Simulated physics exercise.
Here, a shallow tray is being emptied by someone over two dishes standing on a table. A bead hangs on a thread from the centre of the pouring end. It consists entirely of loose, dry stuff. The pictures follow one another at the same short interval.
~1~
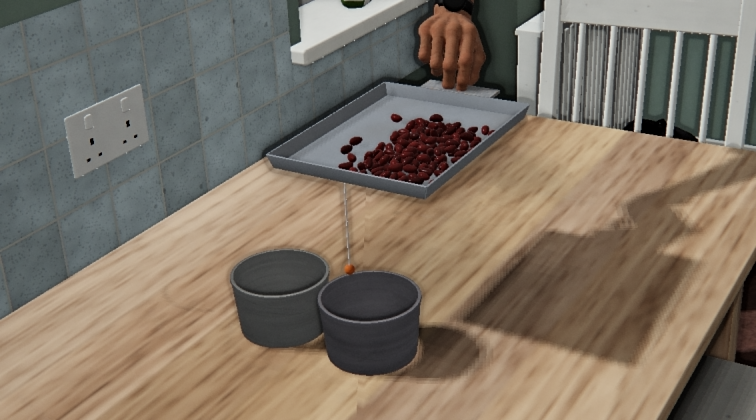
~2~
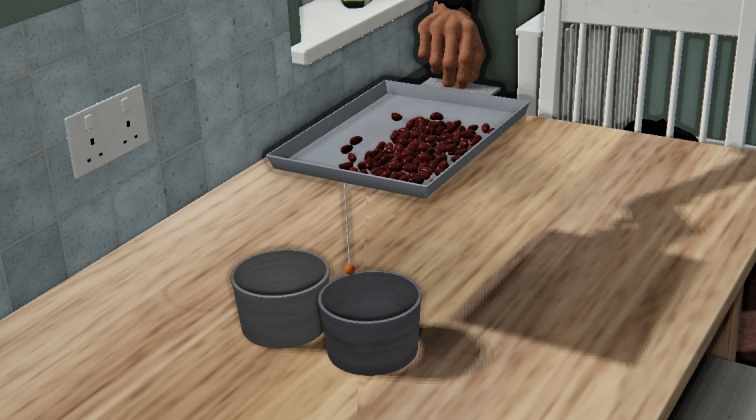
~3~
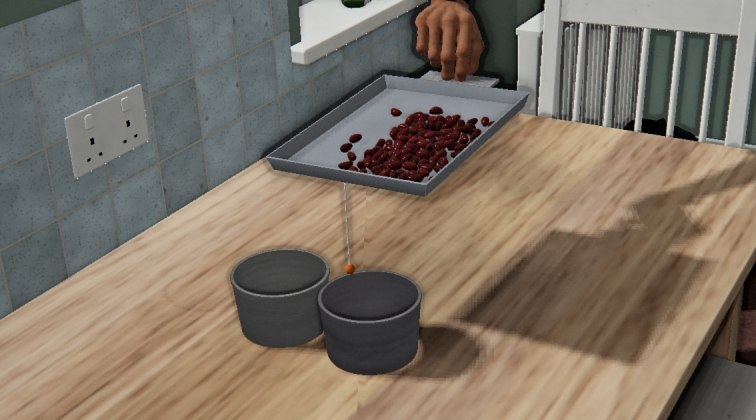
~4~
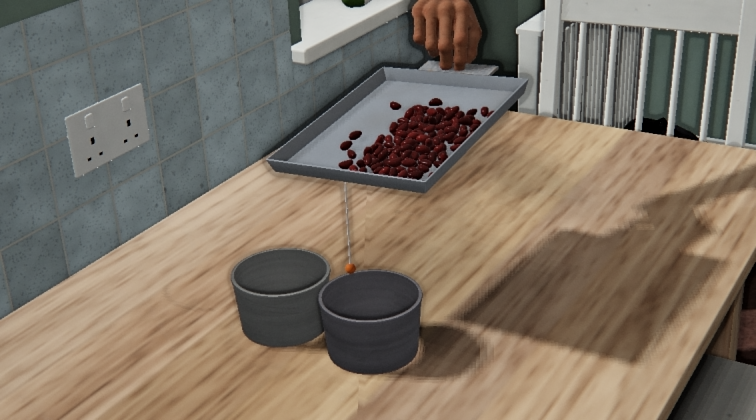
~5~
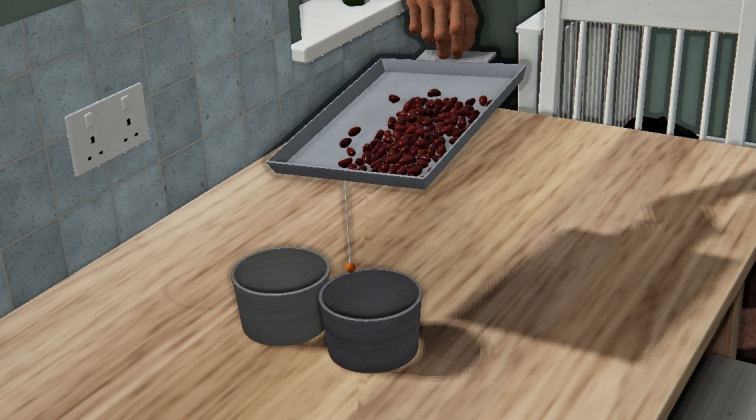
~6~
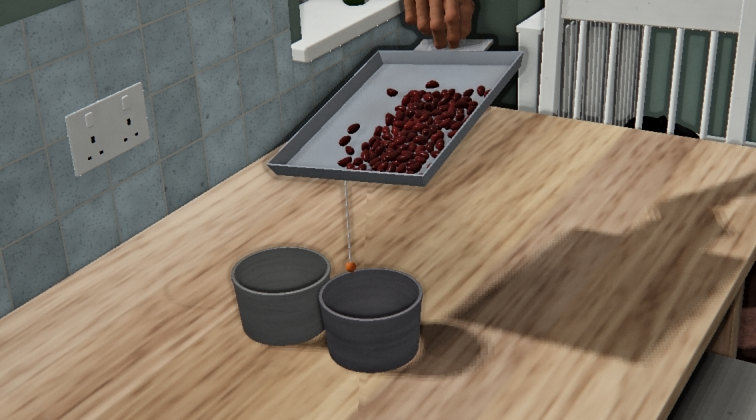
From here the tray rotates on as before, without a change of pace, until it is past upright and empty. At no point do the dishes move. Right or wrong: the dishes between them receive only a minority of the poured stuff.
Wrong, they get over half.
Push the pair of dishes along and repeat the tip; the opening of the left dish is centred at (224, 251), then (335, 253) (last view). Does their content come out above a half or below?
First try: Higher than half; second try: Lower than half.
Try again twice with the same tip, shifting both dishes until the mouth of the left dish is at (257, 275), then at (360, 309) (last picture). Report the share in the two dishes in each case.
Approximately 90 percent, followed by approximately 0 percent.
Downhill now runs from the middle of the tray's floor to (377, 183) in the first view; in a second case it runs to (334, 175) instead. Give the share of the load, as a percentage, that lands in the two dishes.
Lab note: Try 1 = 50 %, try 2 = 50 %.
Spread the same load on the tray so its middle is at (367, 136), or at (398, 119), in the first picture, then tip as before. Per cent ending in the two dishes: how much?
Roughly 90 and 90 percent, in that order.
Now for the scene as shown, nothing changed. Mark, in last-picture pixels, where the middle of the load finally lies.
Resting centre, last picture - approx. (281, 310).
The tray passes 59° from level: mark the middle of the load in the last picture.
The centre of the load shows up near (334, 147) in the last view.
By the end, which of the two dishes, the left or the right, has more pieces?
That is the dish on the left.
Just after the last frame, tray tipped steeply; almost all on the tray; about a tenth in the left dish; just a few in the air.
A moment on, tray tipped right over; about a tenth on the tray; just a few in the right dish; the larger part in the left dish; about a tenth outside both; about a tenth in the air.
Further on, tray tipped past a quarter turn; just a few in the right dish; almost all in the left dish; about a tenth outside both.
When it is over, tray tipped past a quarter turn; just a few in the right dish; almost all in the left dish; about a tenth outside both.
